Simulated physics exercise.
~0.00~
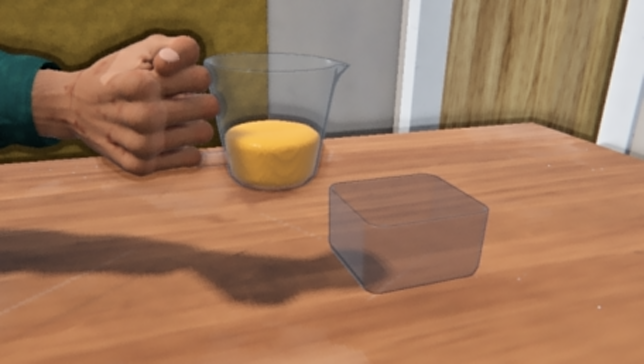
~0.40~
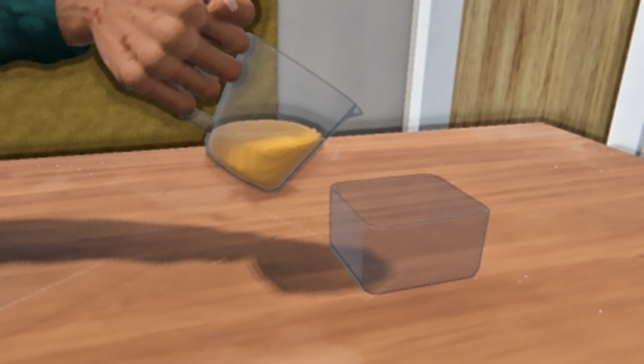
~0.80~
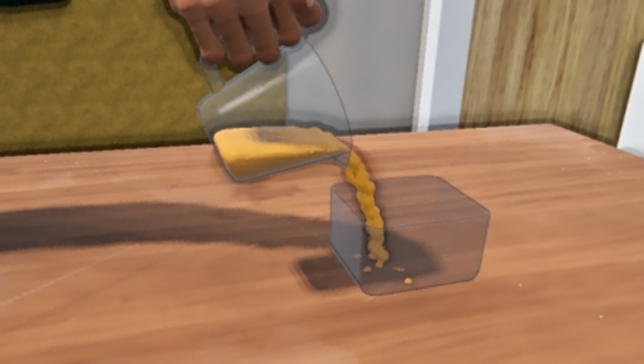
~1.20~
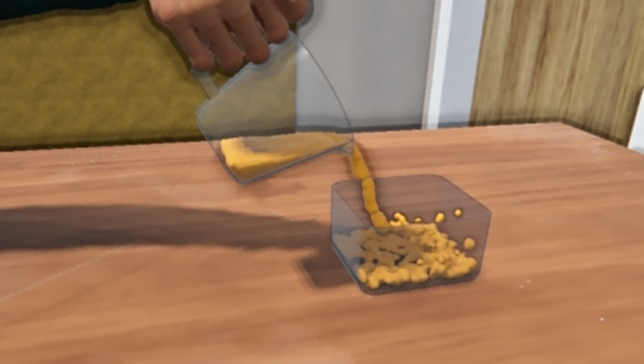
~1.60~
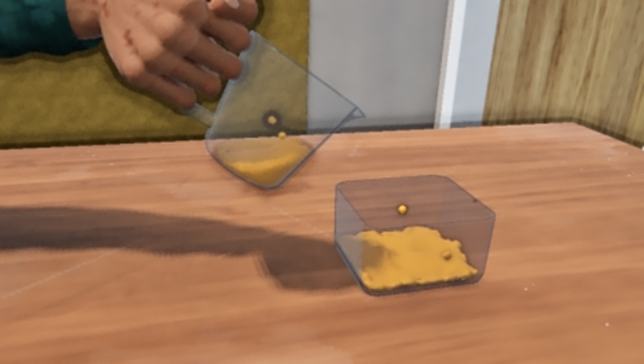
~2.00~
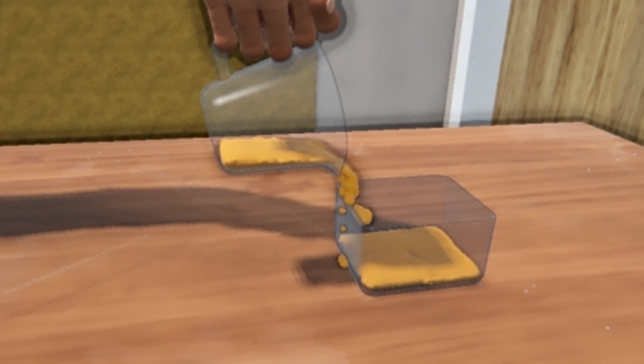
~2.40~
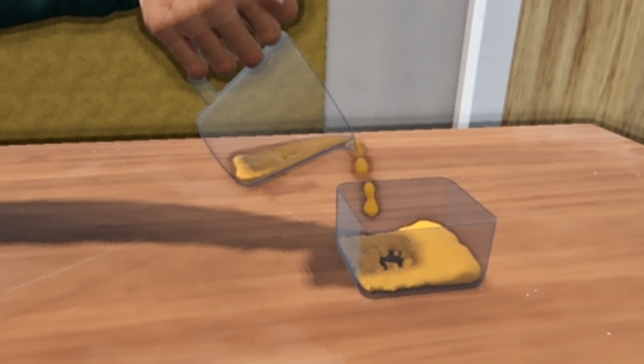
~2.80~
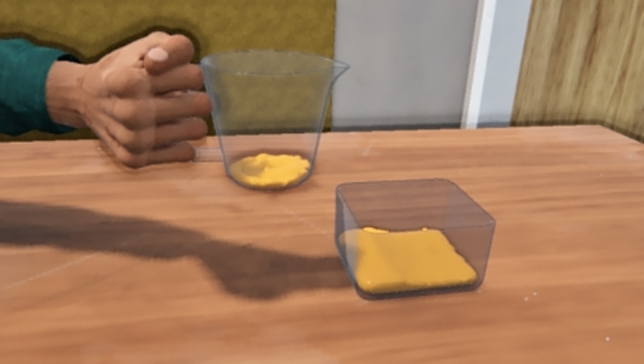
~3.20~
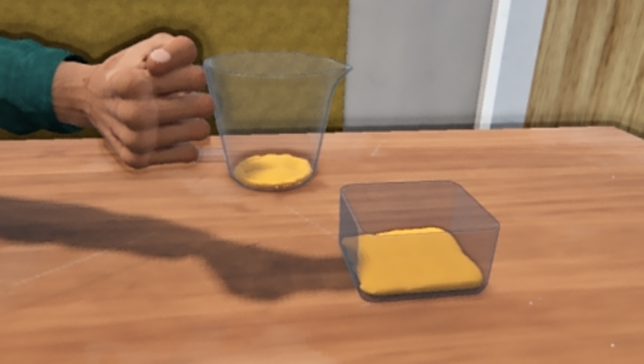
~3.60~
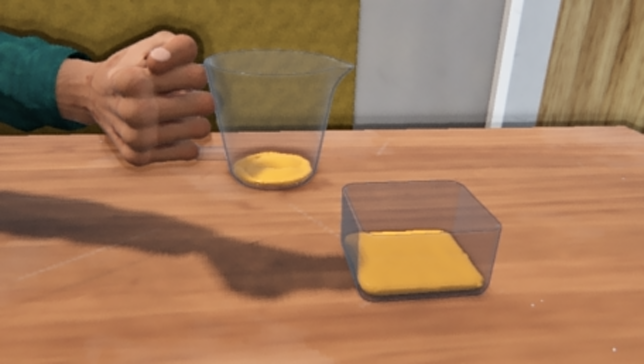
On a wooden table top, a hand tilts a clear measuring jug twice, pouring orange juice into a food box, leaving some behind.
